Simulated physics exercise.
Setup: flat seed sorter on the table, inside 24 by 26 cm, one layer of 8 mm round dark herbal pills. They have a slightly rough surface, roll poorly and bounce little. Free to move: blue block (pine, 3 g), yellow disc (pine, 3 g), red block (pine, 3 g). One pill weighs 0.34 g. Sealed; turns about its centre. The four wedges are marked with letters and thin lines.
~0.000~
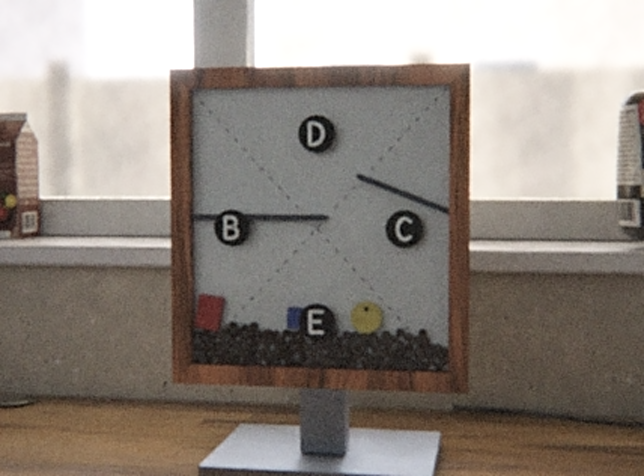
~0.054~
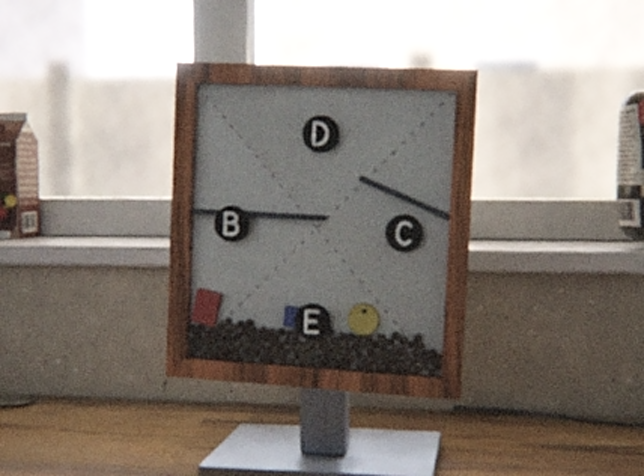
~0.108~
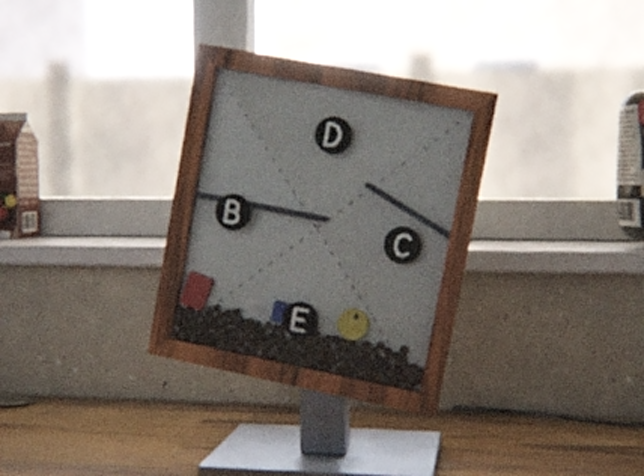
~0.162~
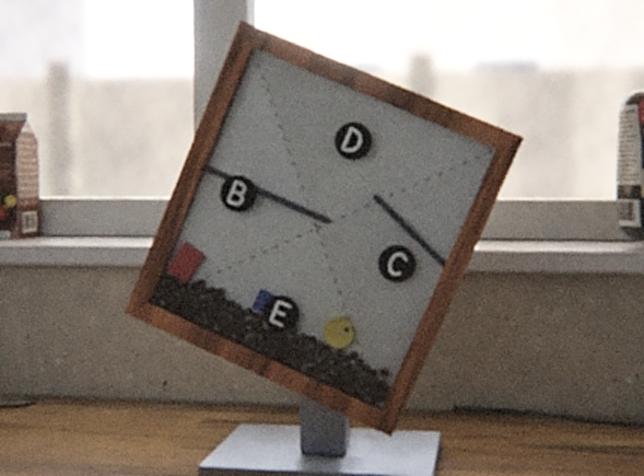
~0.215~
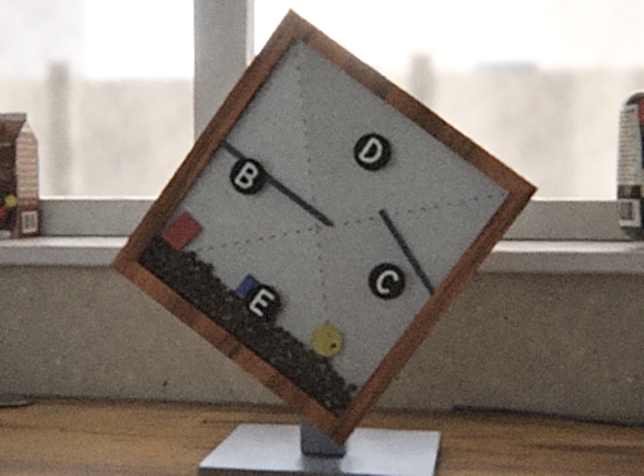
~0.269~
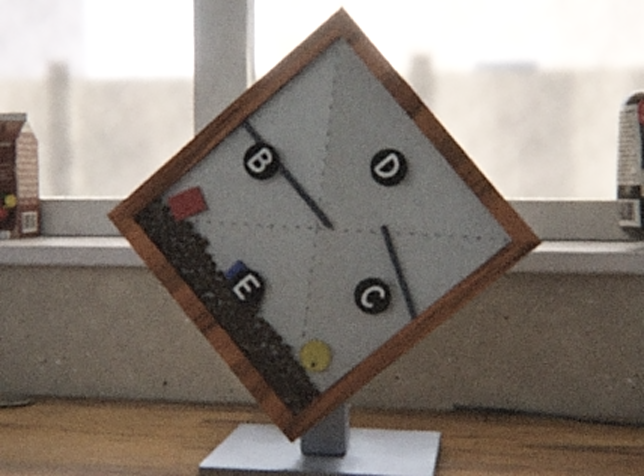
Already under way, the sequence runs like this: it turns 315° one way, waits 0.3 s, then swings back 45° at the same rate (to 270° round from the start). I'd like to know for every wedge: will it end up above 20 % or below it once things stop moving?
Wedge B ends up above, wedge C ends up below, wedge D ends up below, wedge E ends up below.
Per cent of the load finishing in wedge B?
Roughly 85 per cent.
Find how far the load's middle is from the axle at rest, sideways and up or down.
Some 1 cm left and 10 cm below.
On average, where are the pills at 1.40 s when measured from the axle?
The middle sits around 8 cm left of it and 6 cm below it.
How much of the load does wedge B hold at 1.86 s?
Some 85 per cent.
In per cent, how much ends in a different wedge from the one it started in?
My reckoning puts it near 90 percent.
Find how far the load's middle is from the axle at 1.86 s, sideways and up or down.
The middle sits around 4 cm left and 9 cm below.
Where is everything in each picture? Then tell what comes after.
Level; about 130 pills; pills centred (317, 348); top one (328, 326); blue block (305, 319) tilted 3°; yellow disc (367, 317); red block (210, 312) tilted 80°; B (232, 228), C (404, 229), D (317, 134), E (317, 322), in the first frame.
Turned 3° clockwise; pills centred (312, 348); top one (229, 321), in the second frame.
Turned 10° clockwise; pills centred (296, 346); top one (217, 308); wall ends (368, 185), (325, 219), in the third frame.
Turned 23° clockwise; pills centred (272, 337); top one (166, 277), in the fourth frame.
Turned 36° clockwise; pills centred (248, 323); top one (158, 241), in the fifth frame.
Turned 50° clockwise; pills centred (230, 305); top one (159, 202); blue block (244, 279) tilted 45°; yellow disc (315, 356); red block (187, 204) tilted 22°; B (261, 161), C (373, 296), D (389, 168), E (247, 287), in the sixth frame.
By 1.40 s, it has come round 315° clockwise; the pills' middle is 8 cm left of and 6 cm below the centre; B 80 %, D 15 %, E 5 %.
By 1.86 s, it has come round 291° clockwise; the pills' middle is 4 cm left of and 9 cm below the centre; B 85 %, D 5 %, E 10 %.
By 2.02 s, it has come round 270° clockwise; the pills' middle is 1 cm left of and 10 cm below the centre; B 85 %, D 5 %, E 10 %.
At rest by 2.7 s, it has come round 270° clockwise; B 85 %, C 0 %, D 5 %, E 5 %.
